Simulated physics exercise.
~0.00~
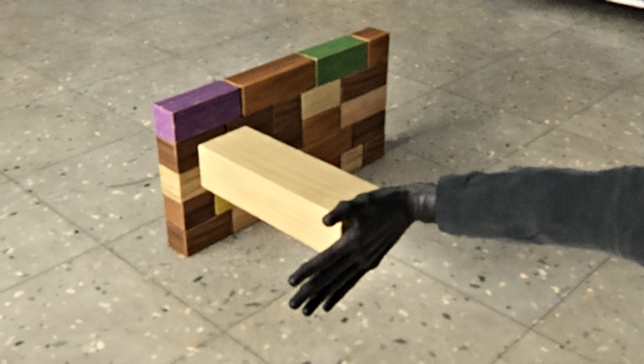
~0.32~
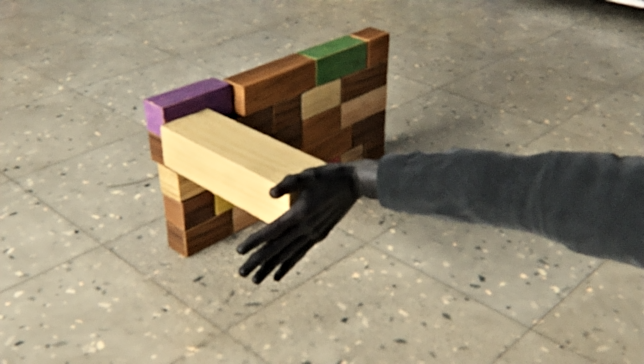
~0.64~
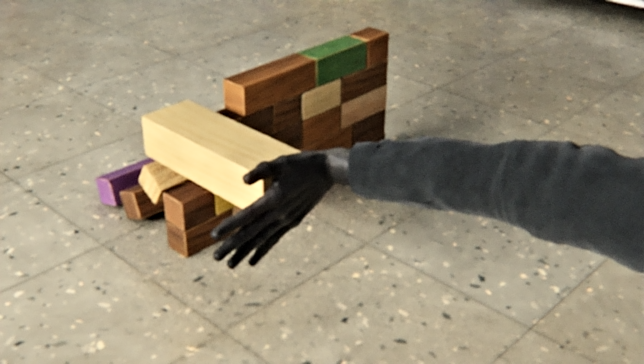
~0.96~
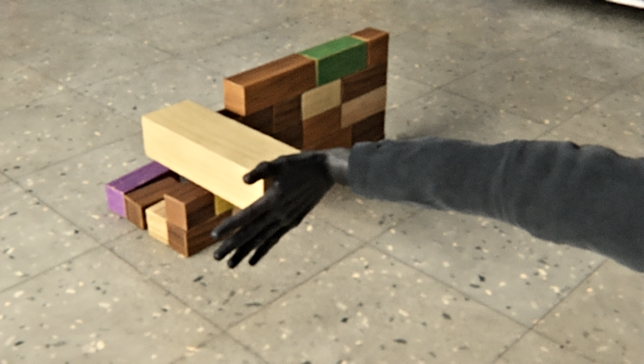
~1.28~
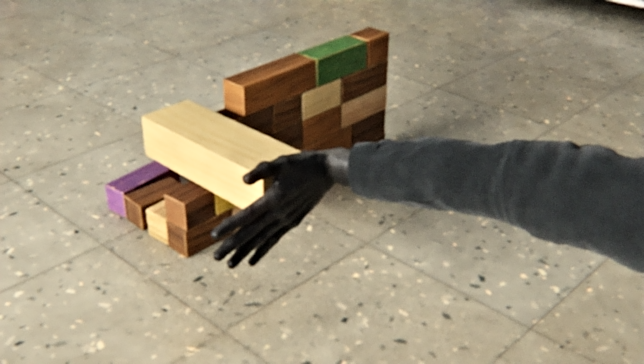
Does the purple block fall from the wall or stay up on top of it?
The purple block falls. It ends up low beside the left end of the wall, with other fallen blocks next to it.
